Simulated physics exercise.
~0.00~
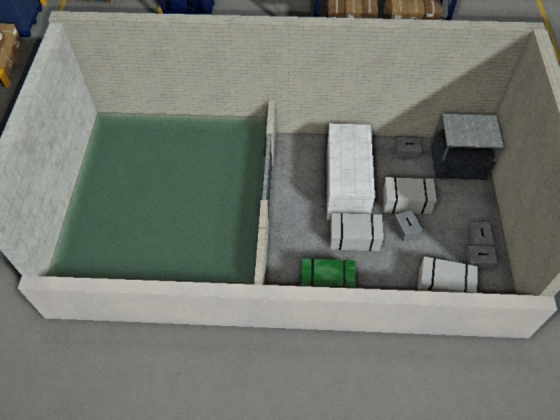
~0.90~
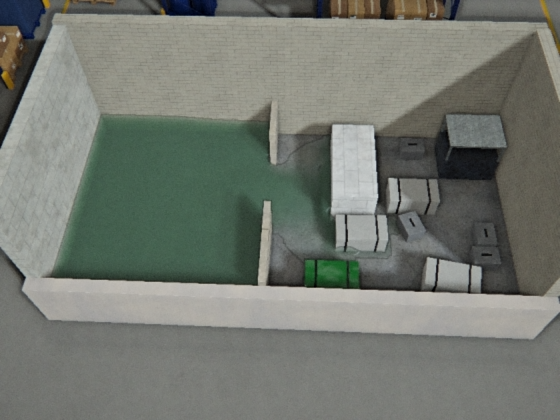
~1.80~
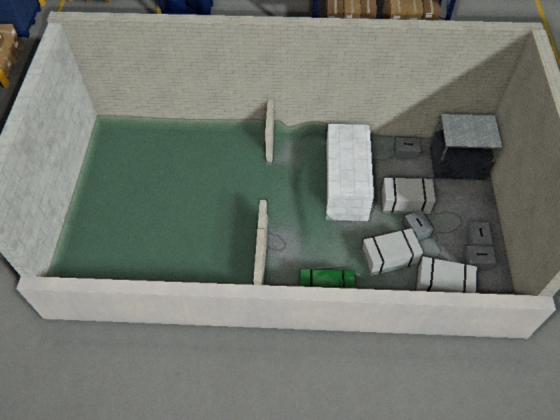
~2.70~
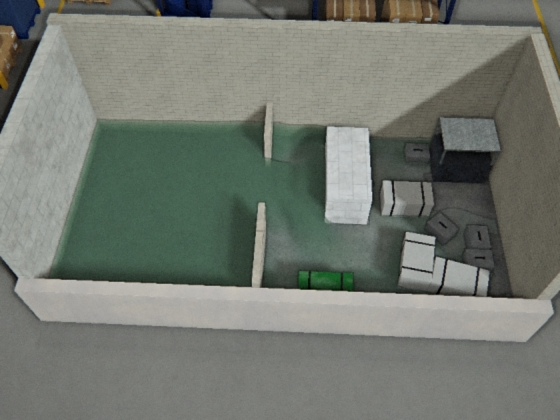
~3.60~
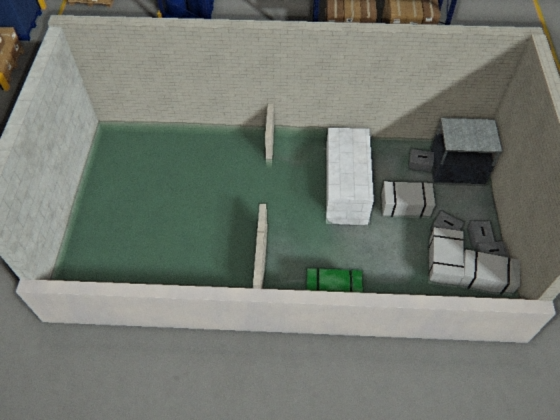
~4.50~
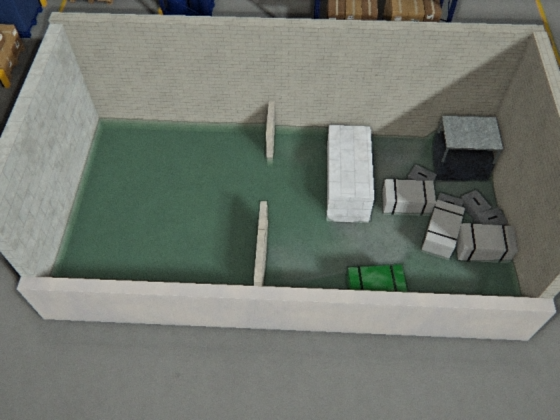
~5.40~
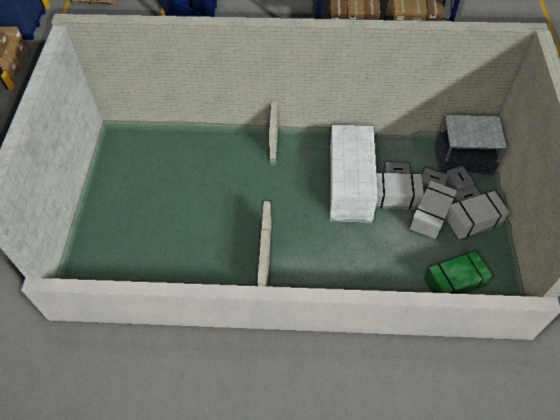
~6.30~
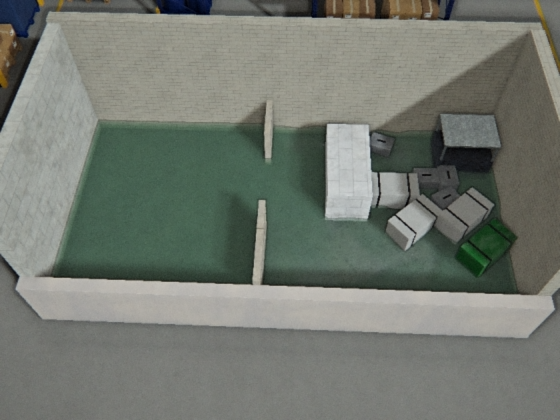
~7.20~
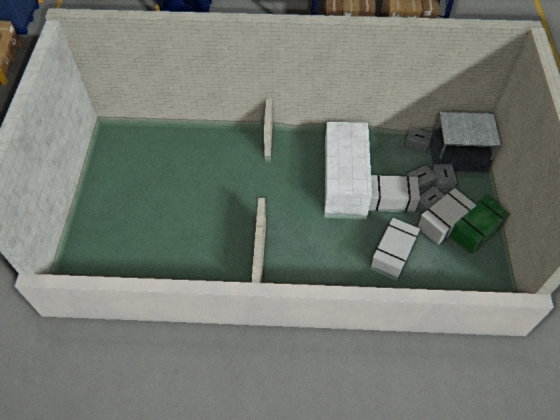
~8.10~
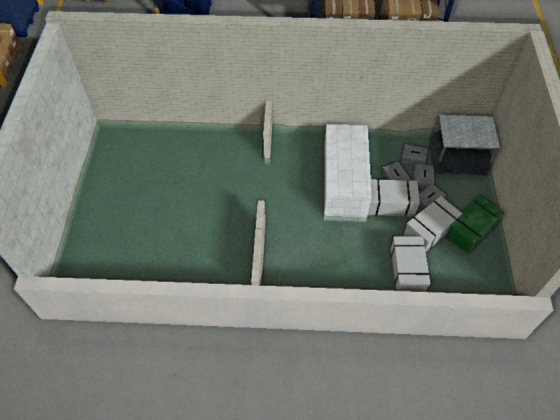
The clip opens on two adjoining rooms seen from above, with green water filling the left one and pale trunks, grey totes, a green trunk and larger blocks standing in the right. The door in the partition opens, and water spreads through the gap across the grey floor. A pale trunk near the front slides right toward another as the flood deepens. The green trunk then drifts right along the front wall, while the others bunch together and shift toward the back. Finally, the green trunk rests near the right wall, far from its start, with one pale trunk near the front.
